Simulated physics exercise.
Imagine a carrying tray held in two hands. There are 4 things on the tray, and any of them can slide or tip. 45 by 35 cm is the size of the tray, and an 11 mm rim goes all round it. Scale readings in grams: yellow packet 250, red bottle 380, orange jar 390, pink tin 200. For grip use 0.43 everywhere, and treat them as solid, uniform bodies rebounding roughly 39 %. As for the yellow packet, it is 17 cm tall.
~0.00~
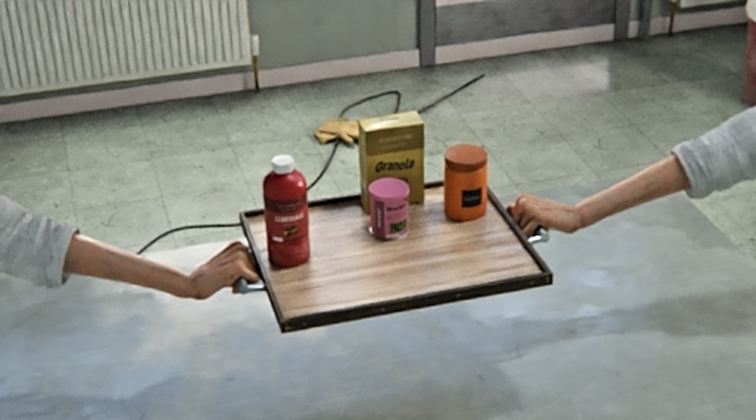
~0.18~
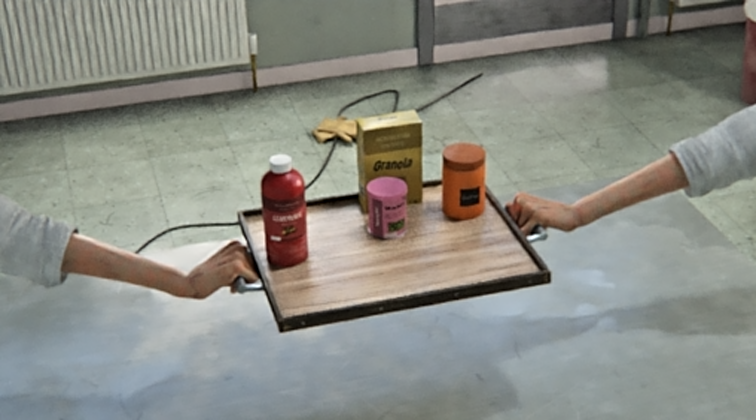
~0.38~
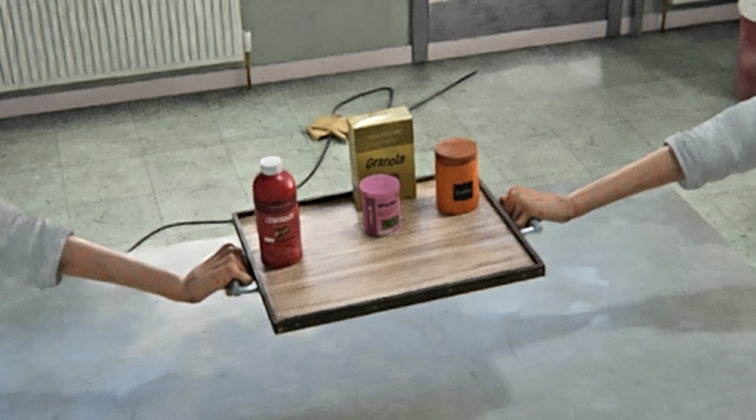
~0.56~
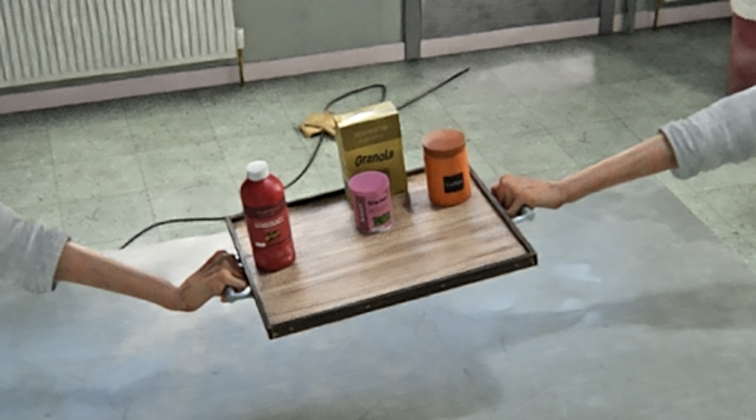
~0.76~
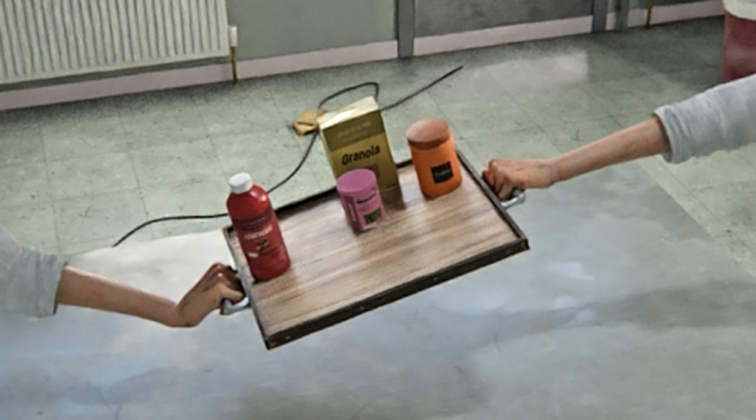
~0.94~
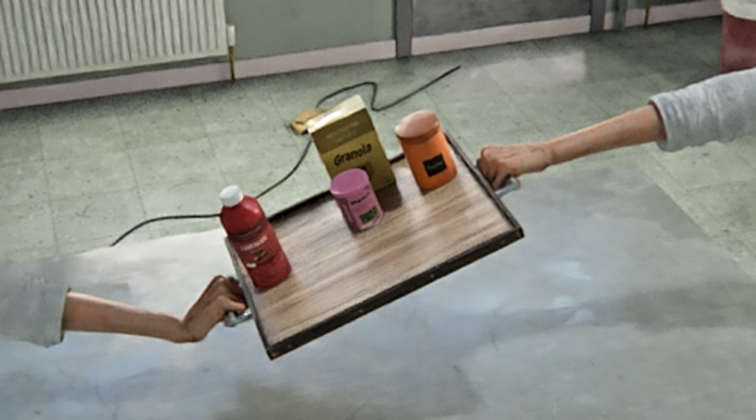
Two hands tilting a wooden tray steadily down to the left, with a granola packet, red bottle, orange jar and pink tin aboard.
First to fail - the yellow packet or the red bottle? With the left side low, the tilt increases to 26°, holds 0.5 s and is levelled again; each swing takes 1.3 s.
The latter.
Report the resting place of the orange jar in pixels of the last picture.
It ends up at about (278, 191).
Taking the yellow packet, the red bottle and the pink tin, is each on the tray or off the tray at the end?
Yellow packet: Goes out of bounds; red bottle: Goes out of bounds; pink tin: Stays in bounds.
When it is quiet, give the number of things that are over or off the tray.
My answer is 2.
By 1.94 s, tilt 26°, left edge down; red bottle now off the tray; yellow packet 17 cm from its spot near (263, 200); orange jar 18 cm from its spot.
By 2.54 s, tilt 13°, left edge down; yellow packet now off the tray; orange jar 30 cm from its spot; pink tin 21 cm from its spot.
When it is over (3.7 s), off the tray, yellow packet and red bottle; not toppled but over 5 cm from the start, orange jar and pink tin. End places, in pixels of the last picture, yellow packet near (156, 398), red bottle near (273, 351). Yellow packet went at 2.26 s; red bottle went at 1.70 s.
